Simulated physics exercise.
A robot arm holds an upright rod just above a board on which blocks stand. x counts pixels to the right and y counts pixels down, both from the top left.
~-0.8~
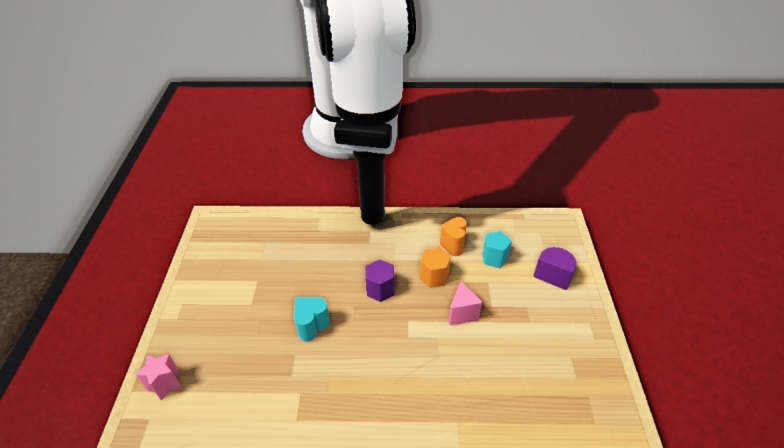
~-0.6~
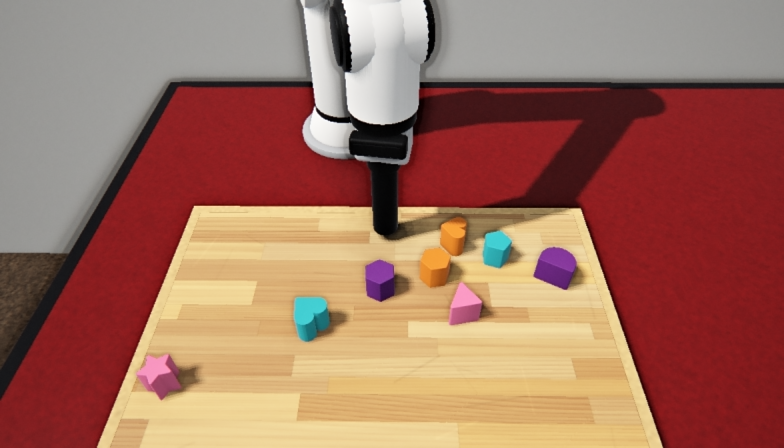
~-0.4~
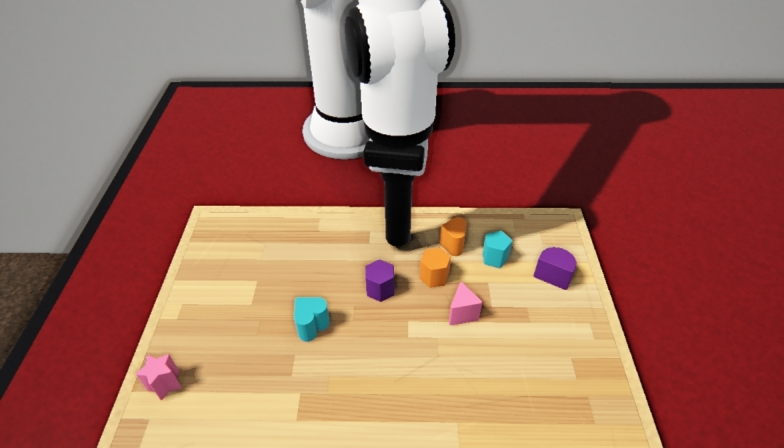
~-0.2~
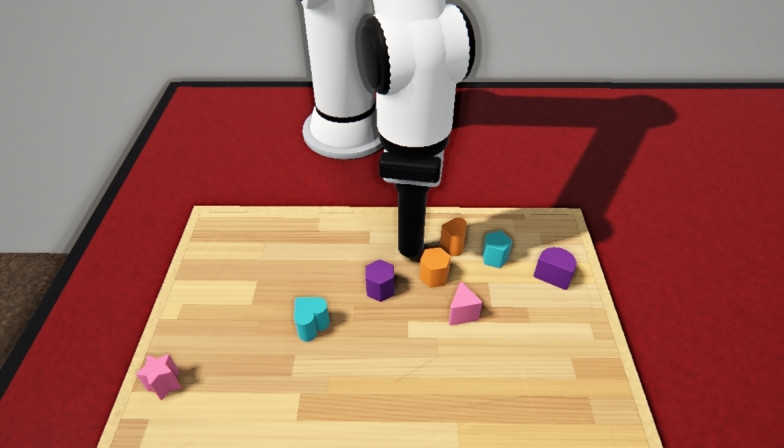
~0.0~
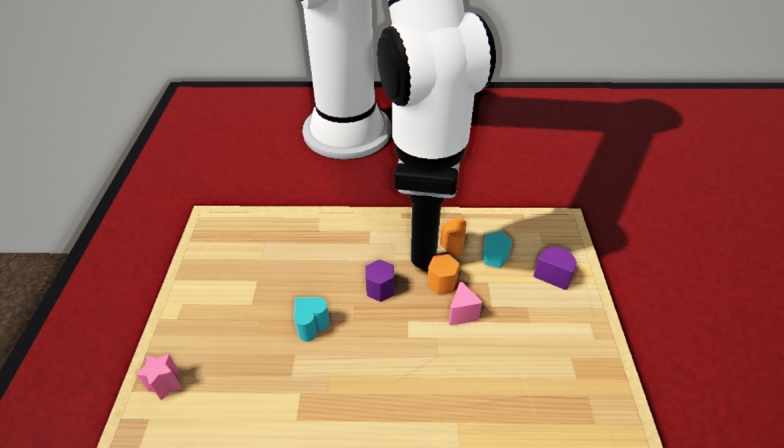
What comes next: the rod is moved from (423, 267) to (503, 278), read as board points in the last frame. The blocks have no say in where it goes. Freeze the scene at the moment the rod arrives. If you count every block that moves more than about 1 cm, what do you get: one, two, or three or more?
My prediction: One block.
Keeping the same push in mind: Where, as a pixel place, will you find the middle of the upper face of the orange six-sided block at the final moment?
In the picture, that point is around (465, 274).
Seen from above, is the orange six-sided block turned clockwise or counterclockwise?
It spins clockwise.
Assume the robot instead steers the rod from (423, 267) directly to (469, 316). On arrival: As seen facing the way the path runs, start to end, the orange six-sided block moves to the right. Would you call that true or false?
This is false.
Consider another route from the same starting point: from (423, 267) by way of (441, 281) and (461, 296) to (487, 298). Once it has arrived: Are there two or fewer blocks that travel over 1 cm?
Yes, that is how it ends up.
On the path given first. One third of the way, rod at (451, 263); orange six-sided block at (459, 272), turned 55° clockwise; pink three-sided block at (465, 299).
Two thirds of the way, rod at (478, 267); orange six-sided block at (465, 274), turned 80° clockwise; pink three-sided block at (465, 300).
At the end, rod at (505, 271); orange six-sided block at (465, 274), turned 80° clockwise; pink three-sided block at (465, 300); turquoise five-sided block in place.
